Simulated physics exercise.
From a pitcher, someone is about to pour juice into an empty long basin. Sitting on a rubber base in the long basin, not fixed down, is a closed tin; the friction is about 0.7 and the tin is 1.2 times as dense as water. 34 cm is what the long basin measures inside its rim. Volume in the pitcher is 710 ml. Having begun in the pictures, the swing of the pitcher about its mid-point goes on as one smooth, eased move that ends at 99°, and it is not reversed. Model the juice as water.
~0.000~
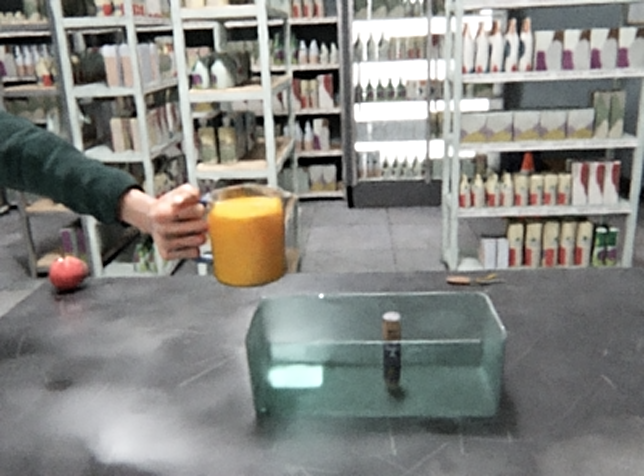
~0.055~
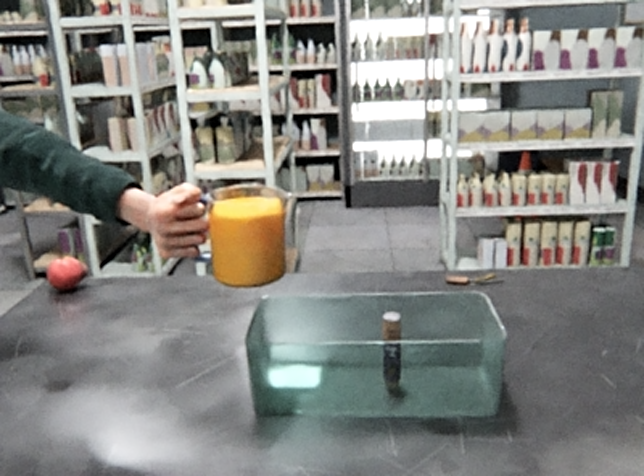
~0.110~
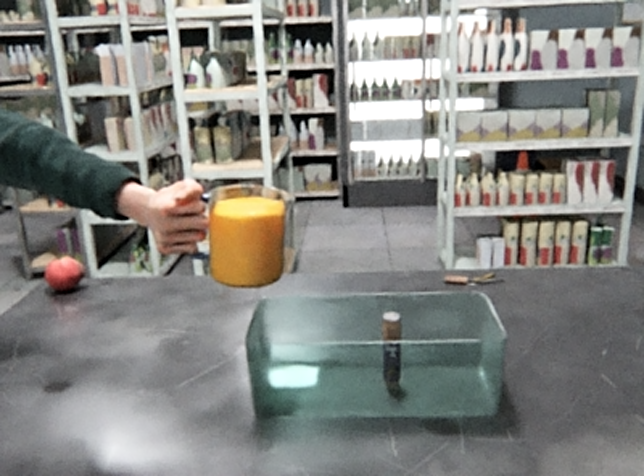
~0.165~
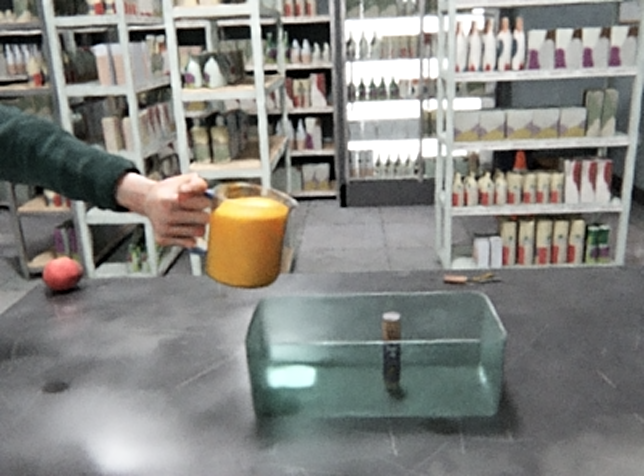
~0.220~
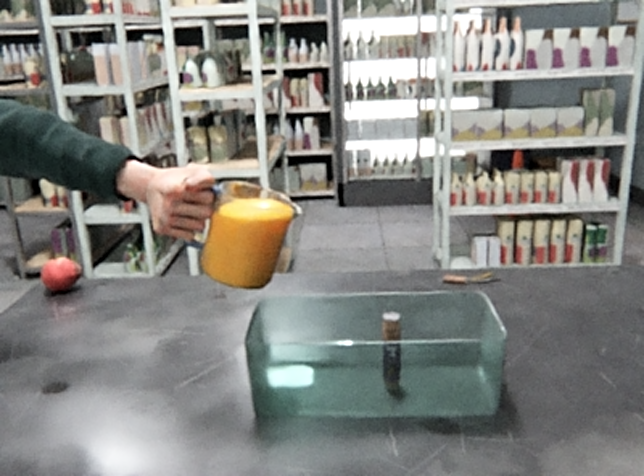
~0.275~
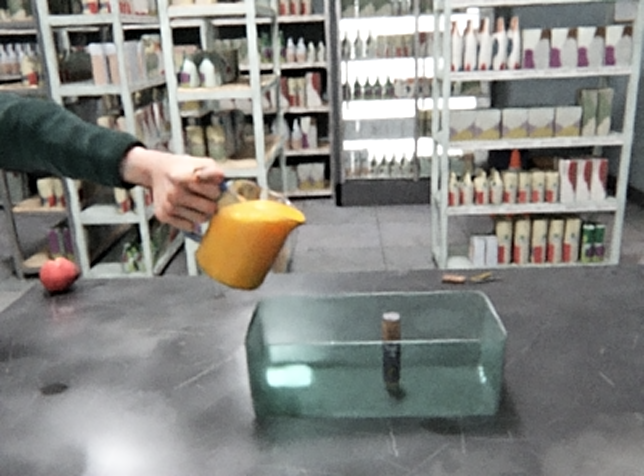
A hand tilts a pitcher of orange juice rightward above a clear basin holding a small tin.
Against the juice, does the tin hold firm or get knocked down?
It holds firm.
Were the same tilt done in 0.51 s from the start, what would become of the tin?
In that case the tin does not tip.
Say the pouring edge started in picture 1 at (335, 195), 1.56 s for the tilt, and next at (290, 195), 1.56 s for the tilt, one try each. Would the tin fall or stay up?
The tin overturns the first time and stays vertical the second time.
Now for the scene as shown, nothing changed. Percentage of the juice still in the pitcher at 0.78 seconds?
Roughly 22 per cent.
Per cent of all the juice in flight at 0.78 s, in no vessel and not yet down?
Airborne fraction: Approx. 16 %.
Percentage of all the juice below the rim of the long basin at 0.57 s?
Around 14%.
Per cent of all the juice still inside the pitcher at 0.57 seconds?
Close to 66 percent of the liquid remains at that time.
Then, 0.57 s in, the tilt is 85° and 66 per cent is still to pour; the tin stands where it began.
Then, 0.78 s in, the tilt is 99° and 23 per cent is still to pour; the tin stands where it began.
Then, 1.01 s in, the tilt is 99° and 6 per cent is still to pour; the tin stands where it began.
Then, 1.25 s in, the tilt is 99° and 1 per cent is still to pour; the tin stands where it began.
Finally, the tin stands where it began.
